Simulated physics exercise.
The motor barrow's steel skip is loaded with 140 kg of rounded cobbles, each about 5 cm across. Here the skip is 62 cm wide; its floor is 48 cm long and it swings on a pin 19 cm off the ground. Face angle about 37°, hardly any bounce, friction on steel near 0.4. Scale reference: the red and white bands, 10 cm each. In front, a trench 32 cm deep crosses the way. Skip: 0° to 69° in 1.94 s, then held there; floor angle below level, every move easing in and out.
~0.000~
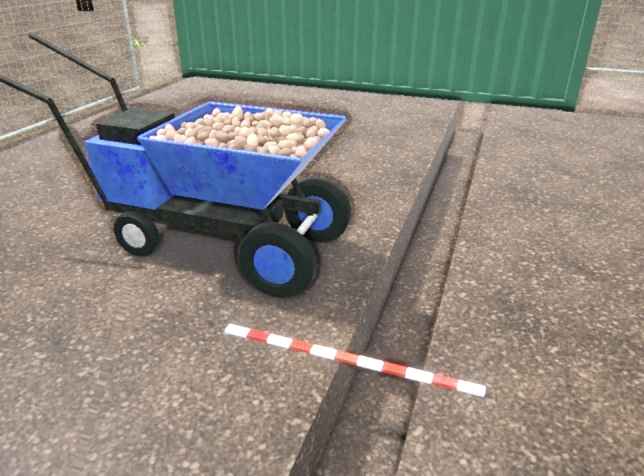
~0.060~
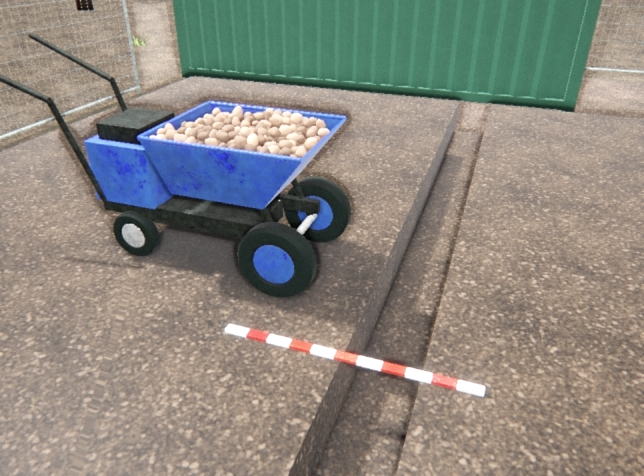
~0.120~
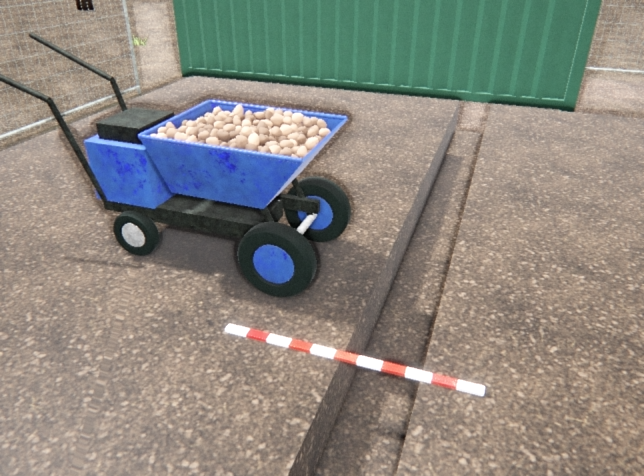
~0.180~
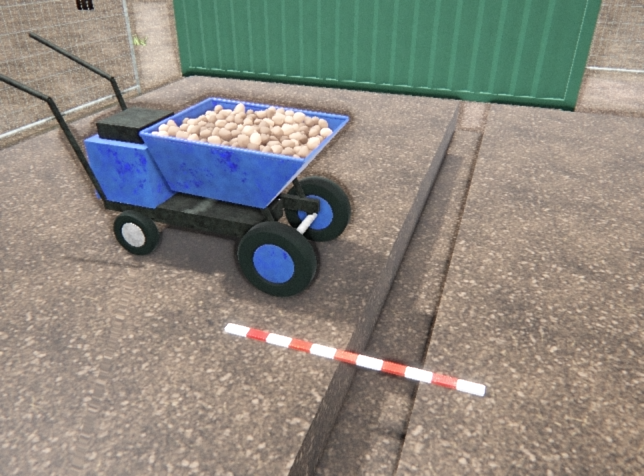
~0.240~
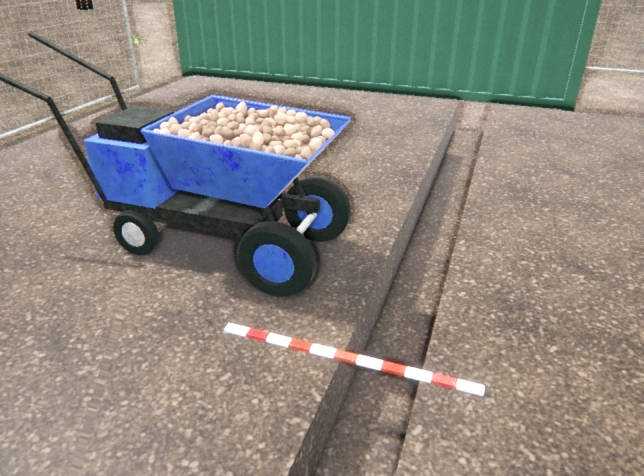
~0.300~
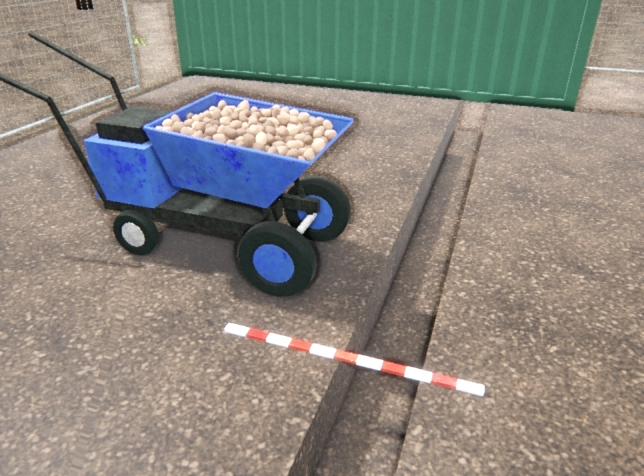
The clip opens on a blue motor barrow heaped with rounded, pale stones, standing left of a narrow trench with a red and white banded pole lying across it. At first almost nothing moves; then the skip tilts very slightly toward the right, and the stones shift a little inside it.
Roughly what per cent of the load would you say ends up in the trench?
I'd say 68 per cent ends up in the trench.
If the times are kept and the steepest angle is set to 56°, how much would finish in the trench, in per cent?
Roughly 45%.
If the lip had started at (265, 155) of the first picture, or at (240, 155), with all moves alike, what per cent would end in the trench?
That gives roughly 95 per cent and roughly 90 per cent.
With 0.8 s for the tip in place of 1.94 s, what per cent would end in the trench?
That works out at about 50 in a hundred.
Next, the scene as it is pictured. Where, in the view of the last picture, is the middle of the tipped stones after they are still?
Somewhere near pixel (424, 321).
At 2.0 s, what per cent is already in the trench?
Around 30 per cent of it, at that instant.
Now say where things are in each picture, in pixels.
Lip at (301, 161), floor tilted 0°, highest stones at (266, 120), in the first picture.
Lip at (301, 161), floor tilted 0°, highest stones at (263, 120); the stones move at 0.1 m/s on average, in the second picture.
The skip is at 1°, its lip at (302, 161); the top of the load is at (264, 120); the stones move at 0.1 m/s on average, in the third picture.
Lip at (304, 162), floor tilted 2°, highest stones at (254, 119); the stones move at 0.2 m/s on average, in the fourth picture.
The skip is at 3°, its lip at (306, 163); the top of the load is at (250, 117); the stones move at 0.2 m/s on average, in the fifth picture.
The skip is at 4°, its lip at (310, 164); the top of the load is at (245, 114); the stones move at 0.3 m/s on average, in the sixth picture.
After 1.5 s the floor is at 58°; 98 % in the skip, 2 % in the trench; the foremost stones are at (419, 256).
After 2.0 s the floor is at 69°; 45 % in the skip, 30 % in the trench, 25 % past the trench; the foremost stones are at (544, 319).
After 2.4 s the floor is at 69°; 22 % in the skip, 45 % in the trench, 34 % past the trench; the foremost stones are at (608, 314).
After 4.3 s the floor is at 69°; 0 % in the skip, 68 % in the trench, 32 % past the trench; the foremost stones are at (639, 311).
